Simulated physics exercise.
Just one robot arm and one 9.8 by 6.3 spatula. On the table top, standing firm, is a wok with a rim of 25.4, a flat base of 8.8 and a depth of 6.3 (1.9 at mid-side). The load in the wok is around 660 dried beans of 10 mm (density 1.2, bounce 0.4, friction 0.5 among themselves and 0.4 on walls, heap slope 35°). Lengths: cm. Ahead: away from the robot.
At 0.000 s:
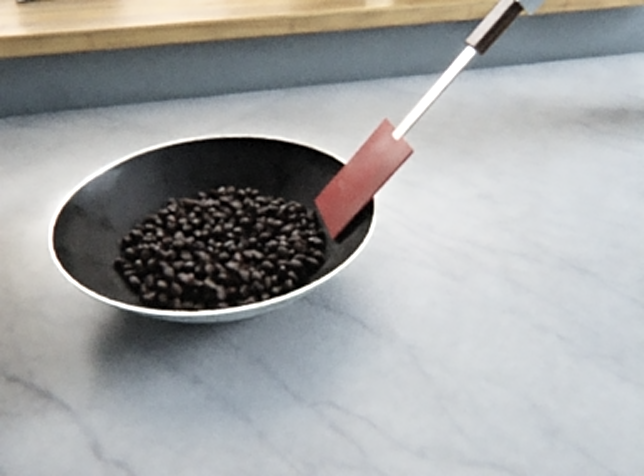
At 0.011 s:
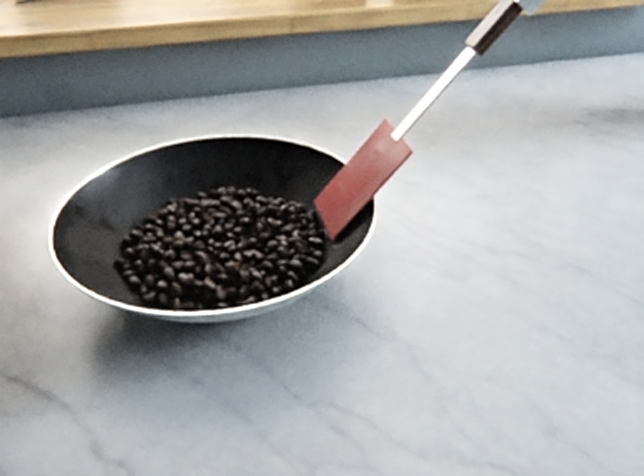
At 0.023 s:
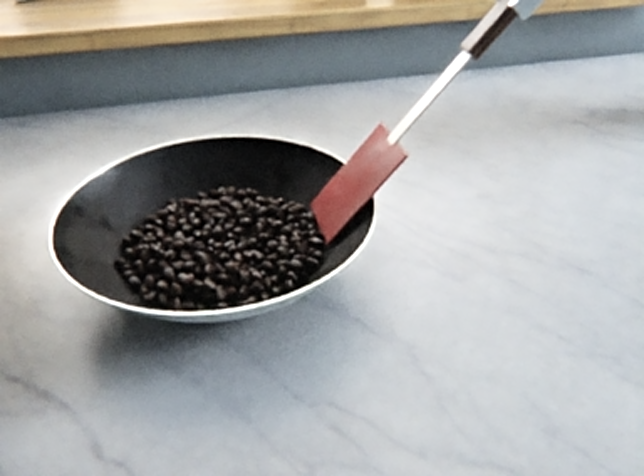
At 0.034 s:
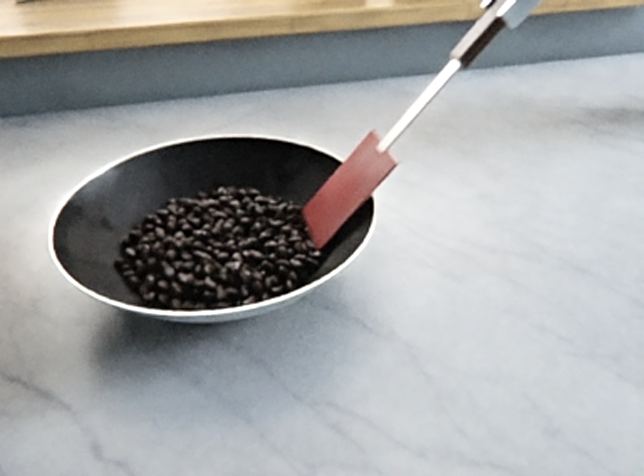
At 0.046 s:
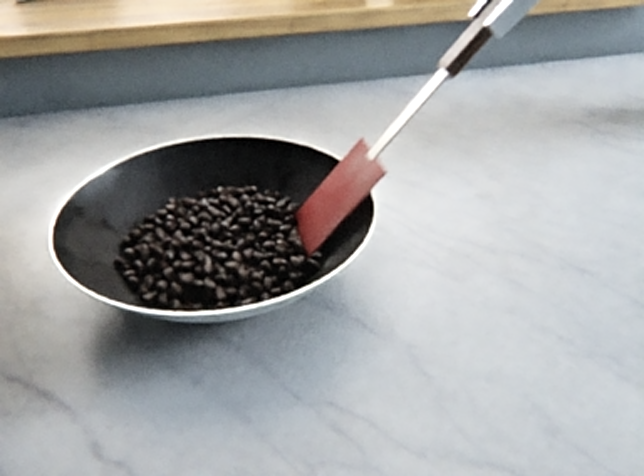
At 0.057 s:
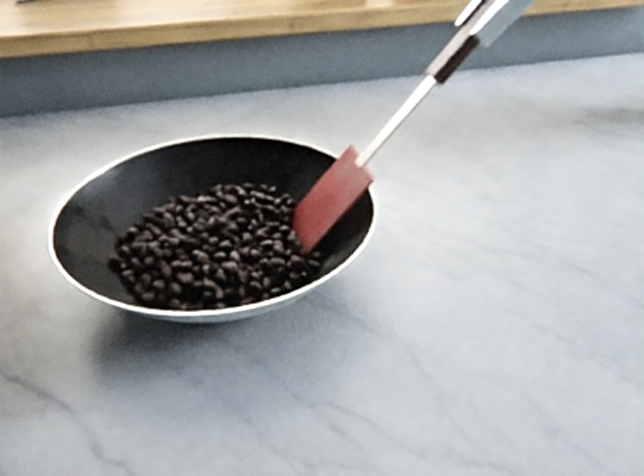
In this clip, a red spatula held by a partly visible robot arm rests against the right inner side of a wok of dark beans on a table top, then slides slightly left and downward, nudging the nearby beans slightly.
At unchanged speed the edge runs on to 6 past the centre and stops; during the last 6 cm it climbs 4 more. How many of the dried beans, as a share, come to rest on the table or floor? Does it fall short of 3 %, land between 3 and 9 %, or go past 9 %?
It goes past 9 %.
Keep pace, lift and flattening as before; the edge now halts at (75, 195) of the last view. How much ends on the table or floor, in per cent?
About 35 per cent.
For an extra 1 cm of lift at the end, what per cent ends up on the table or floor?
Roughly 15 per cent.
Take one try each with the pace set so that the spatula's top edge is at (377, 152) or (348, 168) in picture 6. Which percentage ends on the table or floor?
That comes to some 0 and some 20 percent, in that order.
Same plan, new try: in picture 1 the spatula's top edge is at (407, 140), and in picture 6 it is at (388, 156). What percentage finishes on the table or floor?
Roughly 0 %.
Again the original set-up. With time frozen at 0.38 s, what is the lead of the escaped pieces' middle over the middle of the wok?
Roughly 18 cm.
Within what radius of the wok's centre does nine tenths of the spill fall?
About 30 cm from the centre.
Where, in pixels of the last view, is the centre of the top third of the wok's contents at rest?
Centre: Roughly (122, 241).
By 0.10 s, sloping 49°, highest piece 6 above the table; 656 in the wok.
By 0.15 s, sloping 49°, highest piece 7 above the table; 656 in the wok.
By 0.38 s, sloping 49°, highest piece 8 above the table; 559 in the wok, 55 on the table or floor, 42 on the blade or in flight.
By 1.43 s, sloping 49°, highest piece 7 above the table; 558 in the wok, 98 on the table or floor.
Final count, 558 in the wok, 98 on the table or floor. That is 15 % on the table or floor.
